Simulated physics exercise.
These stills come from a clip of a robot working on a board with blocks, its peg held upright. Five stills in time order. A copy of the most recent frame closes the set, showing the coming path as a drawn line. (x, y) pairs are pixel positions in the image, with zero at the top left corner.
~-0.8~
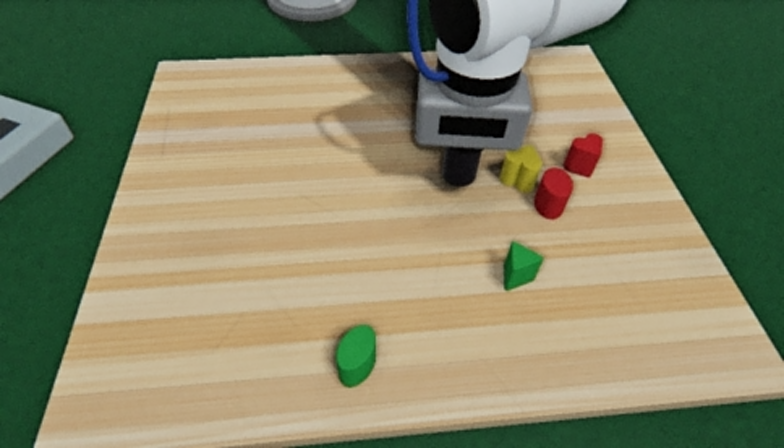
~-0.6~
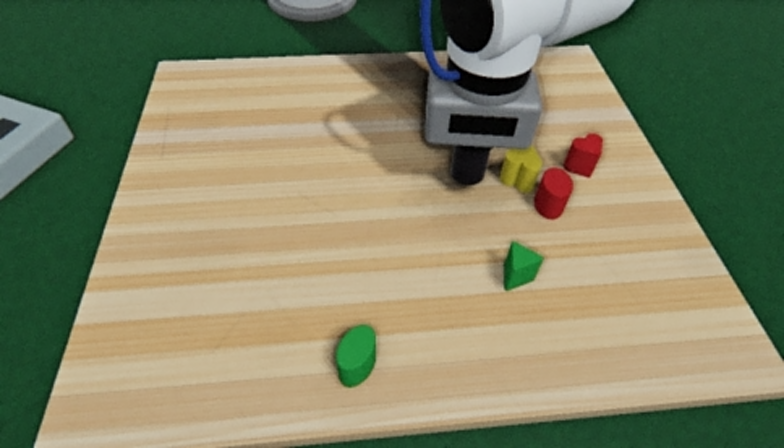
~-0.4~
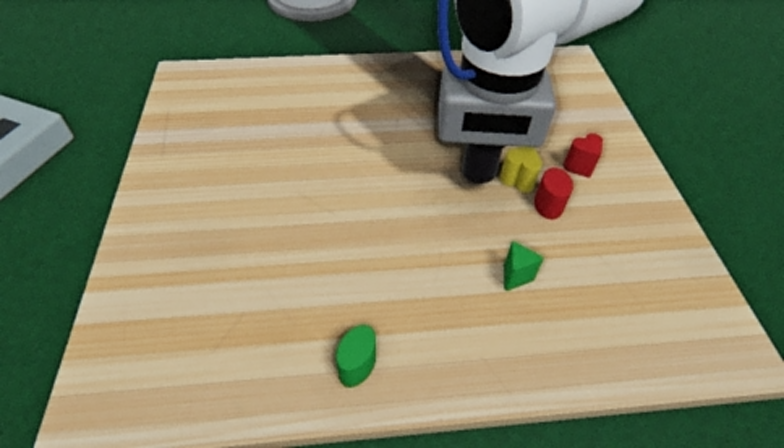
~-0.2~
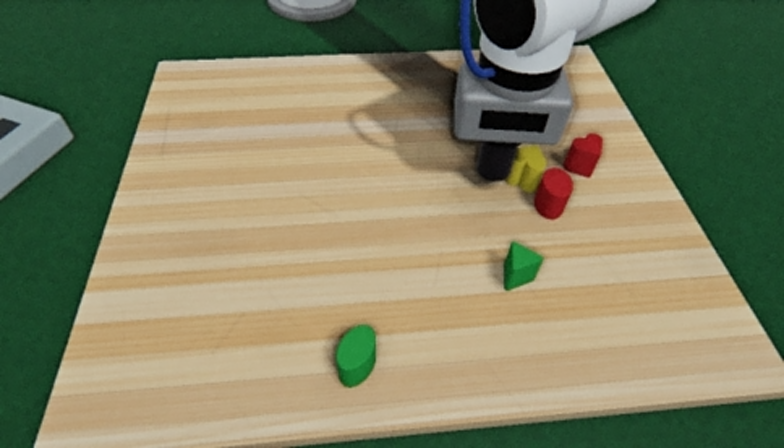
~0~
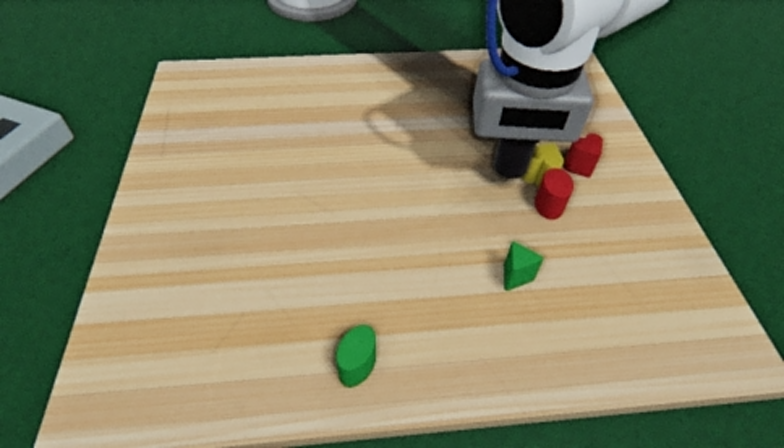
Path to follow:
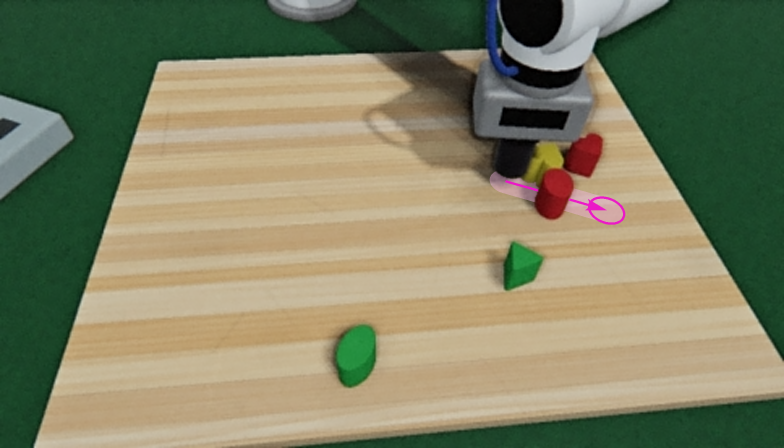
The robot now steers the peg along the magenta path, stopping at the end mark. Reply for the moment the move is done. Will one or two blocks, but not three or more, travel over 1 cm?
I believe not.
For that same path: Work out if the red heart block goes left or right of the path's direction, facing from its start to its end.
Towards the left-hand side.
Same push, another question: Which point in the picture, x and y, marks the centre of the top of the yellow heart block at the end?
My prediction: (599, 156).
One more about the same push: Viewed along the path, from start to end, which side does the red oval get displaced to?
Rightward.
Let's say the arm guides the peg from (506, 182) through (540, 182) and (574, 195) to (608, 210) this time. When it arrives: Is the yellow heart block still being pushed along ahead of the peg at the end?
No, I don't think so.
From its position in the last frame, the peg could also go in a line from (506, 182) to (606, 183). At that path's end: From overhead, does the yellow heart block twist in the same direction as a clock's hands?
Final answer: No.
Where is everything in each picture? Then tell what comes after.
Lower end of the peg at (459, 175), tops of blocks, yellow heart block at (525, 156), red oval at (558, 181), red heart block at (590, 143), in the first frame.
Peg at (467, 174), blocks as before, in the second frame.
Peg at (479, 172), blocks as before, in the third frame.
Peg at (493, 170), yellow heart block at (530, 156), in the fourth frame.
Peg at (510, 167), yellow heart block at (547, 154), red oval at (559, 181), red heart block at (590, 143), in the fifth frame.
The drawn path runs from (506, 182) to (606, 210).
What follows on the original path. One third of the way, peg at (544, 177); yellow heart block at (574, 153), turned 40° anticlockwise; red oval at (571, 188), turned 25° clockwise; red heart block at (592, 142).
Two thirds of the way, peg at (579, 186); yellow heart block at (593, 154), turned 90° anticlockwise; red oval at (591, 201), turned 90° clockwise; red heart block at (596, 136).
At the end, peg at (614, 196); yellow heart block at (599, 156), turned 115° anticlockwise; red oval at (596, 204), turned 105° clockwise; red heart block at (596, 136).
